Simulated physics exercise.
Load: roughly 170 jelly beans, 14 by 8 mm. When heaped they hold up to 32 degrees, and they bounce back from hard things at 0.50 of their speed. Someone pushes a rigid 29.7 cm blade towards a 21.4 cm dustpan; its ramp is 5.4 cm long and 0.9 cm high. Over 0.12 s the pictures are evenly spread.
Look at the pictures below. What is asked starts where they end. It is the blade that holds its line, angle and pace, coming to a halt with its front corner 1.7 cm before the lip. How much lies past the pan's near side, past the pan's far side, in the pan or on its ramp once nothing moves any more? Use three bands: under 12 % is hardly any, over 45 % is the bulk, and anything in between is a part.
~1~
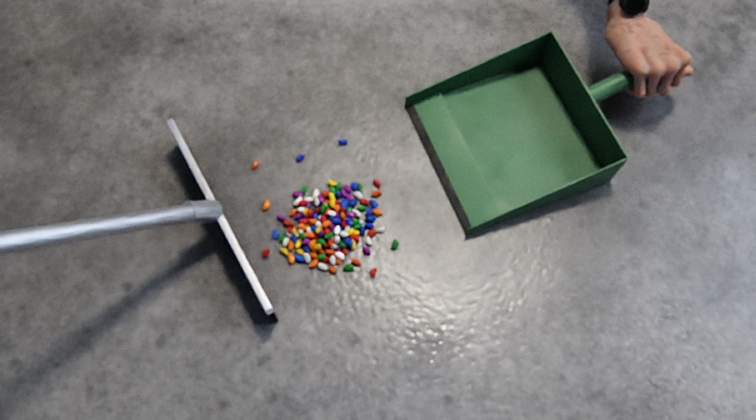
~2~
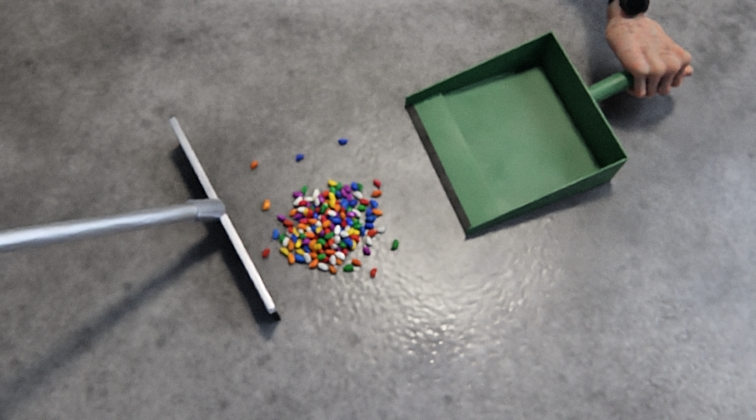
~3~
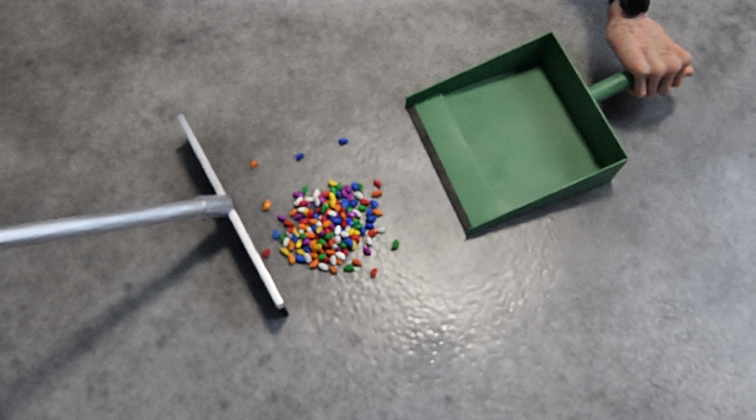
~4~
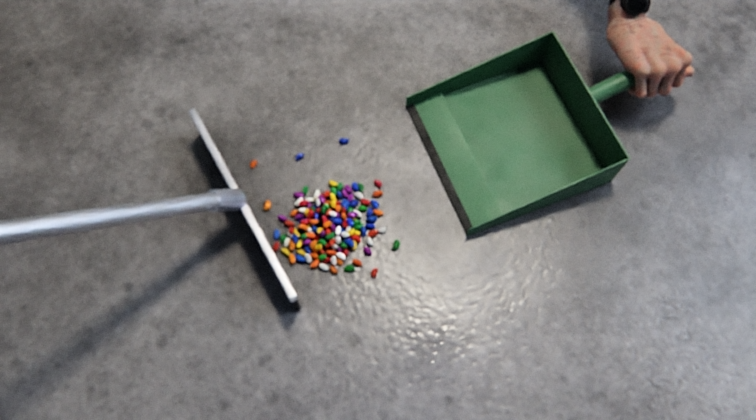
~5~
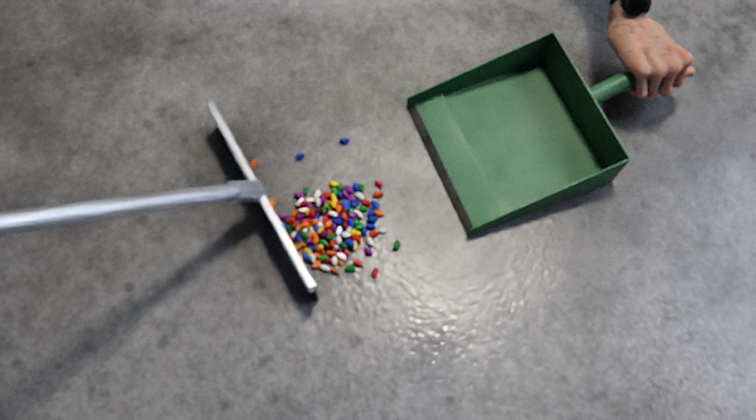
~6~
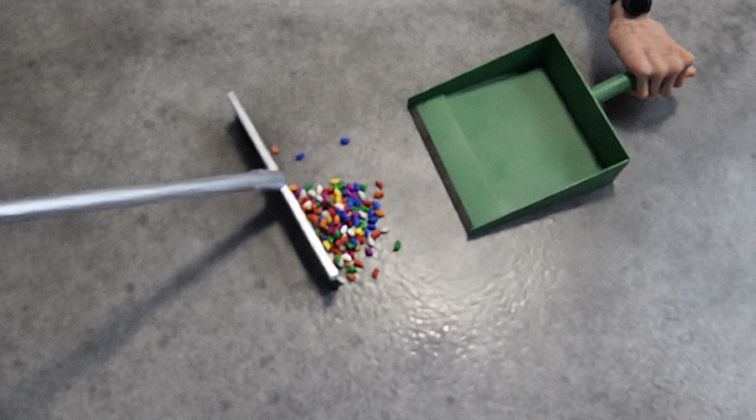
Near side: Hardly any, far side: Hardly any, pan: The bulk.
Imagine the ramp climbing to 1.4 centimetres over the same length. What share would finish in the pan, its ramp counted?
Estimated share: Around 70 in a hundred.
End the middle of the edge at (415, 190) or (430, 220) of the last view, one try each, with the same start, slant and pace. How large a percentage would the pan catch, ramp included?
Some 60 and 50 per cent.
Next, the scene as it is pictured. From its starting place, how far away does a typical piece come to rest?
Roughly 26 centimetres.
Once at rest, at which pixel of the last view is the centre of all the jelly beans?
Somewhere near (486, 134) in the last picture.
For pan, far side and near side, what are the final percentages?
Near: 5; far: 10; pan: 70 (percent).
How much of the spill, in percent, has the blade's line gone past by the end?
I'd say close to 0 per cent.
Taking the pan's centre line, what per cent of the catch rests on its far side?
Something like 60 per cent of the catch.
Then, 0.08 s after the last picture, middle of the blade 11 cm from the lip; 0 % over the lip, far side 0 %, near side 5 %.
Then, 0.14 s after the last picture, middle of the blade 5 cm from the lip; 15 % over the lip, far side 5 %, near side 5 %.
Then, 0.34 s after the last picture, middle of the blade 4 cm from the lip; 70 % over the lip, far side 10 %, near side 5 %.
In the end, near side 5 %, far side 10 %, pan 70 %, in front of the lip or behind the blade 15 %.
